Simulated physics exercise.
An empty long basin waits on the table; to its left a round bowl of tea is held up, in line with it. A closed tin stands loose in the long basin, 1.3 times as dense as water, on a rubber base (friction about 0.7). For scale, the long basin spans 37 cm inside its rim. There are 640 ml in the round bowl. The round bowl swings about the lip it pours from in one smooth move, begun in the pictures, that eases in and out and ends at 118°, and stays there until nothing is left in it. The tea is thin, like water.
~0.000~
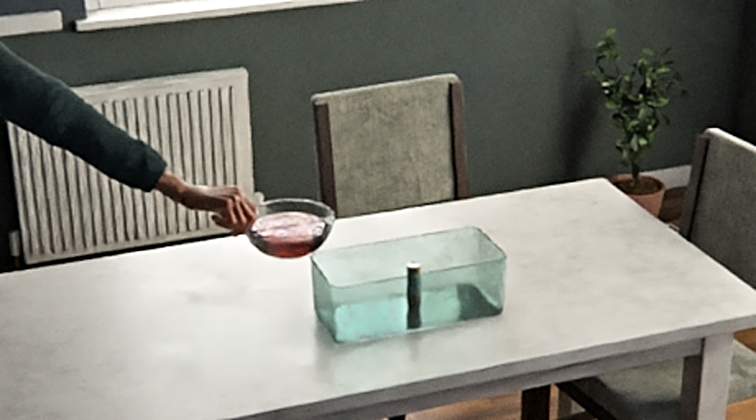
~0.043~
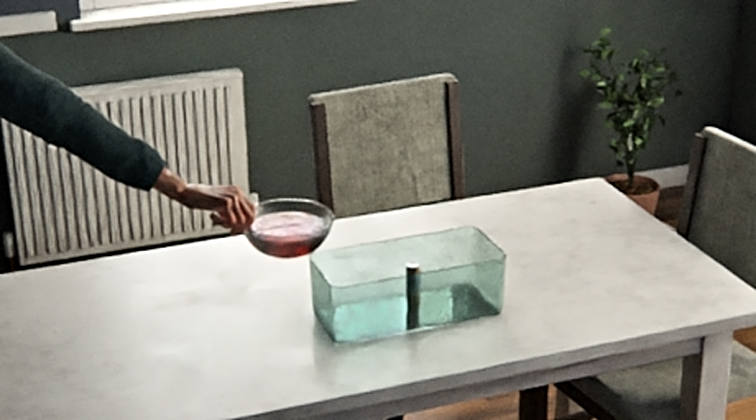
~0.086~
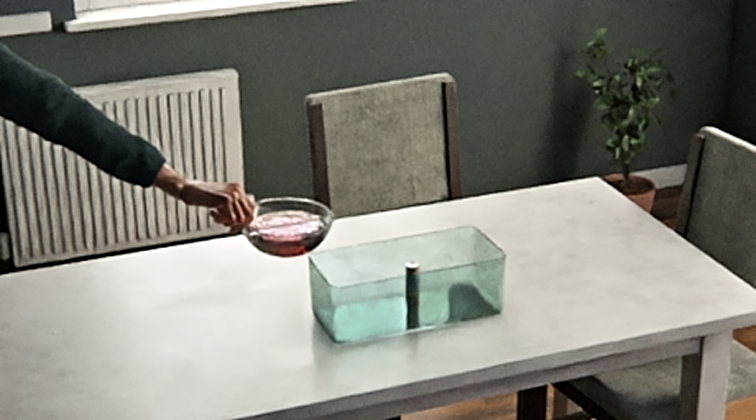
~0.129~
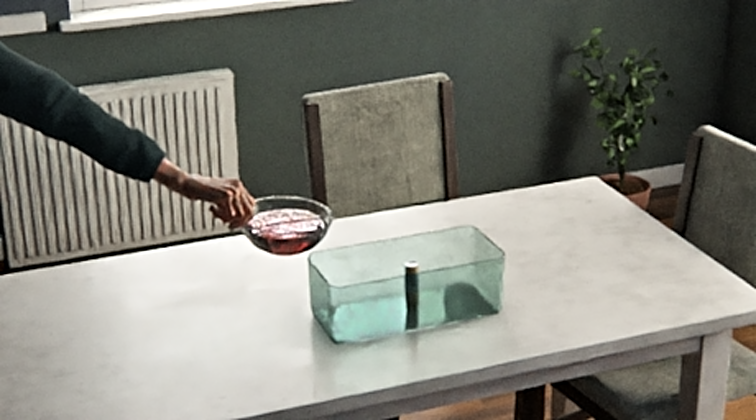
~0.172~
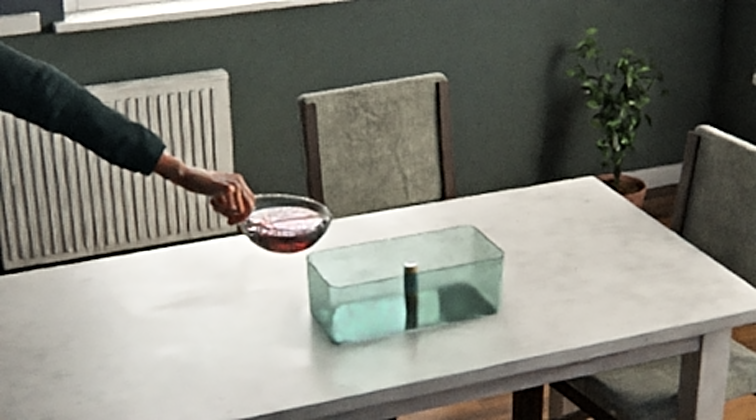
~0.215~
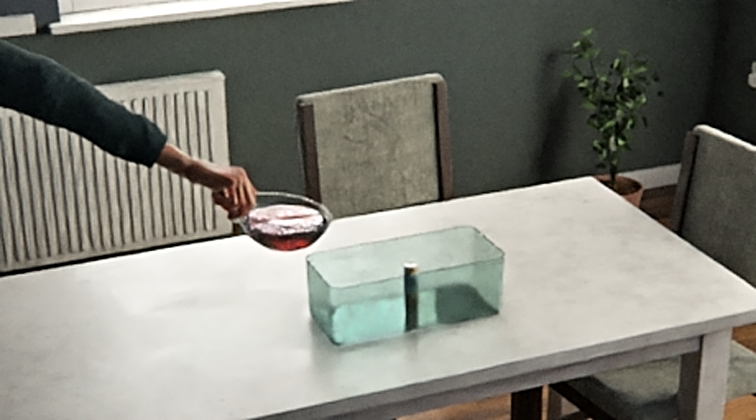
A round glass bowl of reddish tea, held by a hand reaching in from the left, starts out level above a white table. It then tilts slightly to the right, toward a clear greenish basin where a small dark upright tin stands still, and the tea shifts gently inside the bowl.
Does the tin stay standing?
The tin remains upright.
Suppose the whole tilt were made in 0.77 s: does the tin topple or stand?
Then it topples.
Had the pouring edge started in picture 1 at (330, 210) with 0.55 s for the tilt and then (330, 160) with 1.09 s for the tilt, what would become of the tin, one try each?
First it goes over; then it falls.
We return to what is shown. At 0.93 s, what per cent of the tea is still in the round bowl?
Some 0 per cent.
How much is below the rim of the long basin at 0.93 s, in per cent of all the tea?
About 96 per cent.
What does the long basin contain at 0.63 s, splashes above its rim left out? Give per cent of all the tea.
Some 10 per cent.
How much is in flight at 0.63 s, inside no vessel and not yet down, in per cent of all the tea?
Near 50 in a hundred.
By 0.63 s the tilt is 73° and 39 per cent is still to pour; the tin stands where it began.
By 0.93 s the tilt is 112° and 0 per cent is still to pour; the tin stands where it began.
By 1.25 s the tilt is 118° and 0 per cent is still to pour; the tin stands where it began.
By 1.59 s the tilt is 118° and 0 per cent is still to pour; the tin stands where it began.
At rest the tin stands where it began.
